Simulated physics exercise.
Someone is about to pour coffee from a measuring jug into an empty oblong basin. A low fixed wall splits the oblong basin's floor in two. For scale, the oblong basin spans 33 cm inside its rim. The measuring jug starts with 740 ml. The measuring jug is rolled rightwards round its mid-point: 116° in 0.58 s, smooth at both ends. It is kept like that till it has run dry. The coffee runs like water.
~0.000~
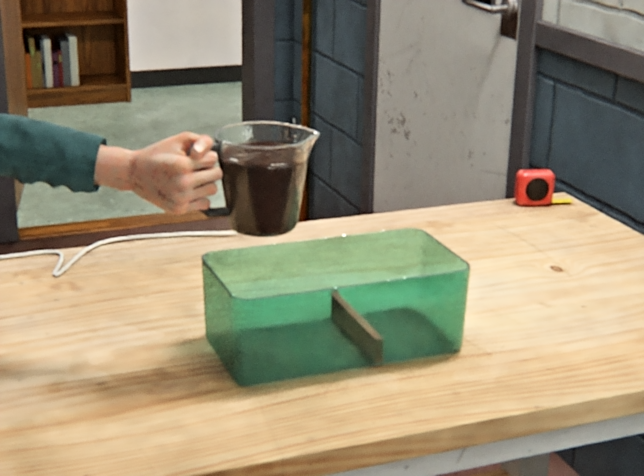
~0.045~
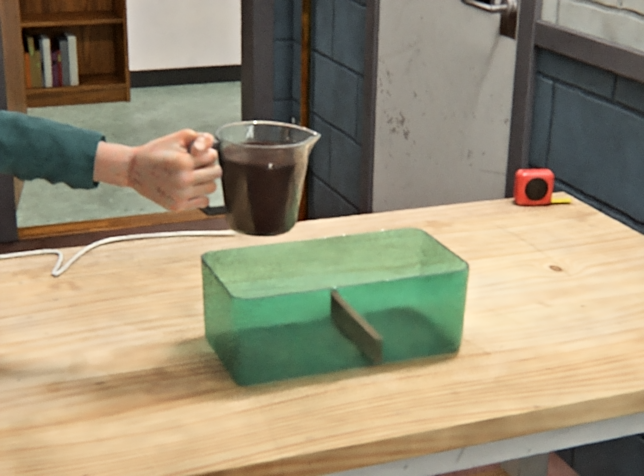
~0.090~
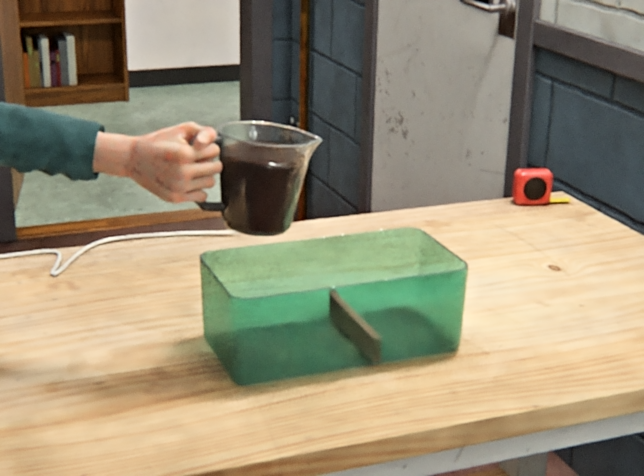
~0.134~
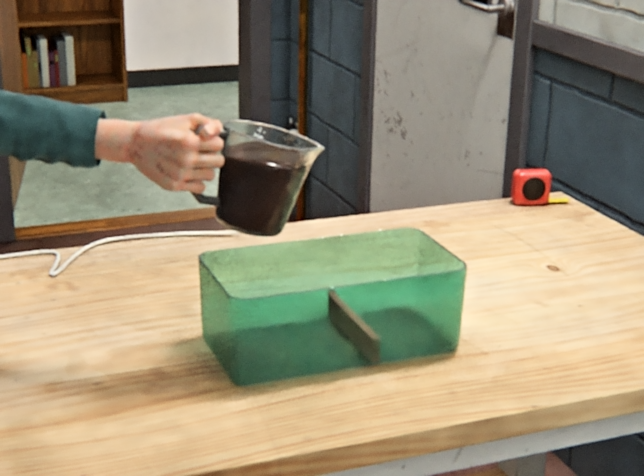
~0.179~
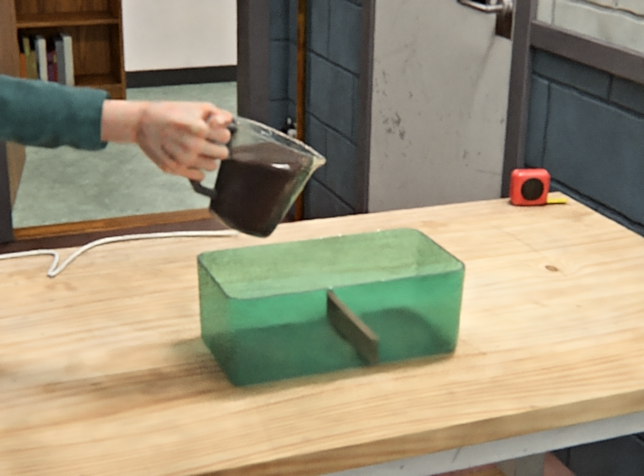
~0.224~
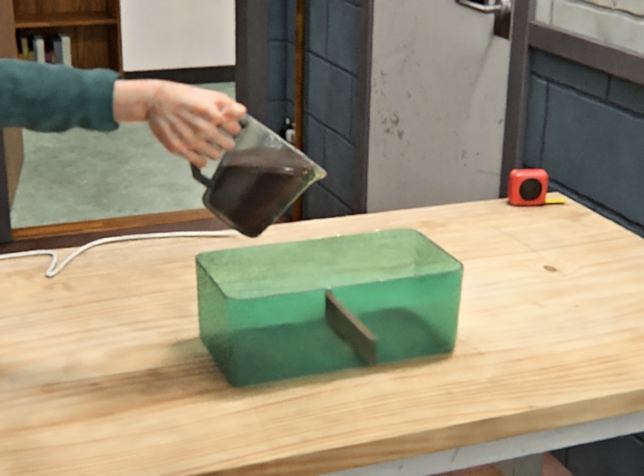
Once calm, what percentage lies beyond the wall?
About 29 per cent.
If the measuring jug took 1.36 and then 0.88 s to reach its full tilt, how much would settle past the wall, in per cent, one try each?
First 55, then 40 per cent.
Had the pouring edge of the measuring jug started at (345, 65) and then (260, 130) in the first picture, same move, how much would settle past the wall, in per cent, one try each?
First 70, then 10 per cent.
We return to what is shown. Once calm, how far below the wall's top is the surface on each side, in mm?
Some 18 mm on the left and 24 mm on the right.
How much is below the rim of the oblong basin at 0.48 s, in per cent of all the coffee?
Near 38 in a hundred.
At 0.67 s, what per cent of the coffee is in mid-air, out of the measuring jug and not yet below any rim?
Some 6 per cent.
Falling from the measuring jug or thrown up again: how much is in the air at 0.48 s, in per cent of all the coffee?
Some 22 per cent.
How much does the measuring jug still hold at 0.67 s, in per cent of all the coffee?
Near 3 in a hundred.
By 0.48 s the tilt is 108° and 40 per cent is still to pour, 17 is left of the wall and 20 right of it.
By 0.67 s the tilt is 116° and 3 per cent is still to pour, 65 is left of the wall and 26 right of it.
By 0.87 s the tilt is 116° and 0 per cent is still to pour, 68 is left of the wall and 28 right of it.
By 1.08 s the tilt is 116° and 0 per cent is still to pour, 68 is left of the wall and 28 right of it.
At rest 68 per cent lies left of the wall, 29 right of it and 3 outside.
